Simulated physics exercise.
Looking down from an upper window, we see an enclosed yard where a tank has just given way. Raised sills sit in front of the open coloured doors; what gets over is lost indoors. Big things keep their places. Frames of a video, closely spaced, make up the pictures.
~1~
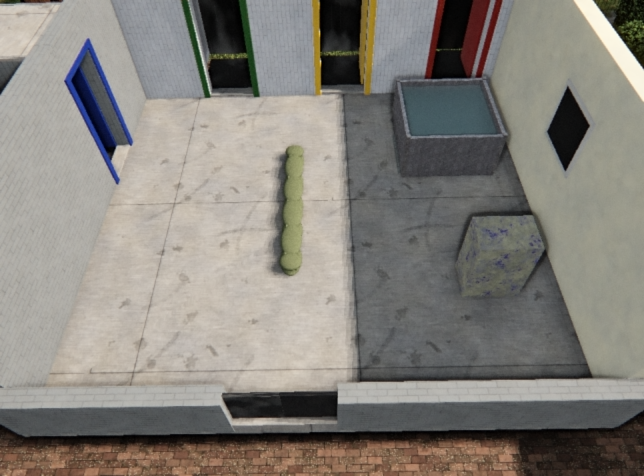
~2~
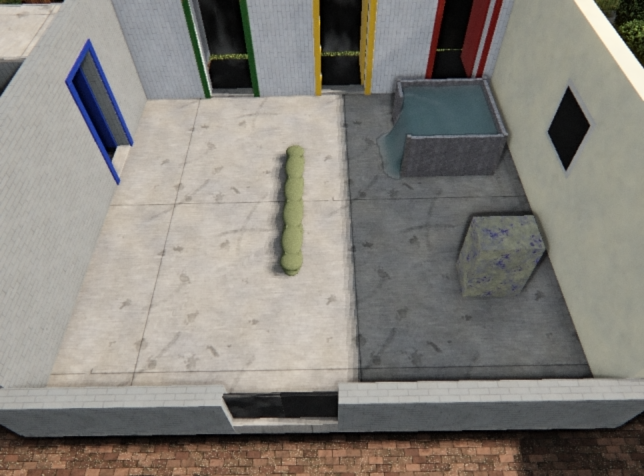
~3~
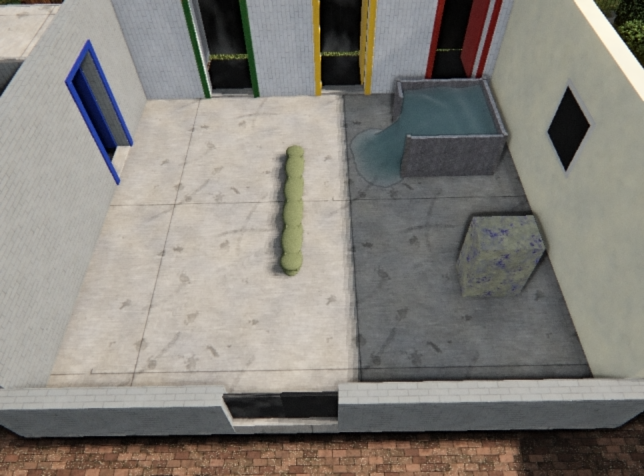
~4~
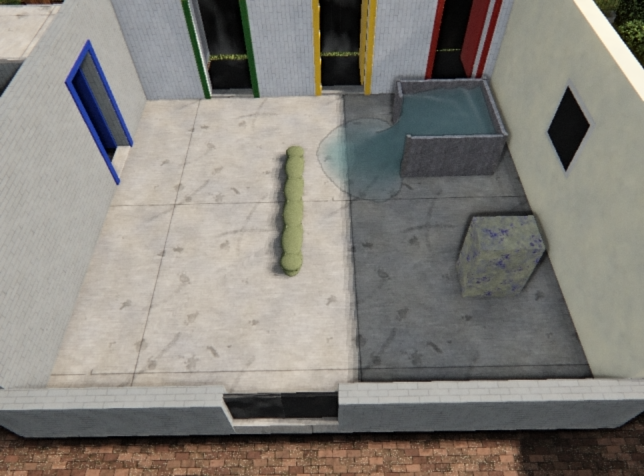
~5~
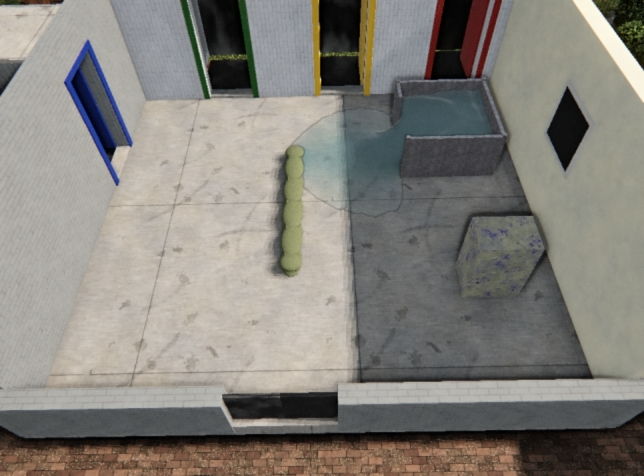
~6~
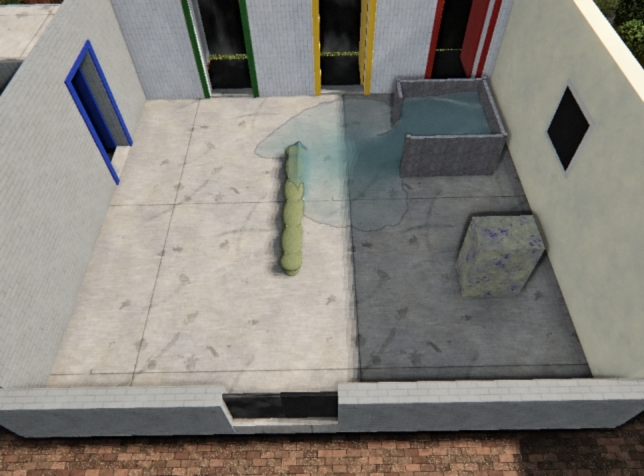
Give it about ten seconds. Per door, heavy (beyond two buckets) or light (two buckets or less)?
In order: Red door: Two buckets or fewer, yellow door: Two buckets or fewer, blue door: Over two buckets, green door: Over two buckets.
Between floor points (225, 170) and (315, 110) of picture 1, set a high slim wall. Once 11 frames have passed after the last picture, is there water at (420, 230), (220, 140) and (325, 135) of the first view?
Taking the points in order, they are high and dry, high and dry and inundated.
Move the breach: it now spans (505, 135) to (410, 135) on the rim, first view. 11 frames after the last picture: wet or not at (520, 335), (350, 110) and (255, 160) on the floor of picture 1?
Going in your order, I'd say drenched, then still bare, then still bare.
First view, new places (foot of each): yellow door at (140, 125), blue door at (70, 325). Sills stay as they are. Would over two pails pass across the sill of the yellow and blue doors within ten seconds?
Going through them, I find the yellow door overflows and the blue door overflows.
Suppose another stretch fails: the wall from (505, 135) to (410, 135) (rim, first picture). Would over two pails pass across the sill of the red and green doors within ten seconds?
Lab note: The red one sits below the threshold, the green one sits below the threshold.
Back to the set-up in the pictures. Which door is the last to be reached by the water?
The door marked red.
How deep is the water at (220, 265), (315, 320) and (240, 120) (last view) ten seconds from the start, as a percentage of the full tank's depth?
Respectively 6, 6 and 4 per cent.
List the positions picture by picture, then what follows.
The first frame shows still water in the water tank at (448, 110).
In the second frame, water pours out at (403, 141) and has run to (386, 135).
In the third frame, the front is at (358, 138), out from the gap at (403, 144).
In the fourth frame, the front is at (323, 148), out from the gap at (402, 145).
In the fifth frame, water pours out at (402, 145) and has run to (291, 153).
In the sixth frame, the front is at (263, 147), out from the gap at (402, 145).
A moment on, water covers 30 % of the floor; the red door not reached, the yellow door wet at the sill, nothing in, the blue door not reached, the green door wet at the sill, nothing in.
Next, water covers 45 % of the floor; the red door not reached, the yellow door wet at the sill, nothing in, the blue door wet at the sill, nothing in, the green door under two buckets in.
Then, water covers 50 % of the floor; the red door not reached, the yellow door wet at the sill, nothing in, the blue door under two buckets in, the green door over two buckets in.
Later, water covers 80 % of the floor; the red door not reached, the yellow door wet at the sill, nothing in, the blue door over two buckets in, the green door over two buckets in.
In the end, water covers 95 % of the floor; the red door wet at the sill, nothing in, the yellow door wet at the sill, nothing in, the blue door over two buckets in, the green door over two buckets in.
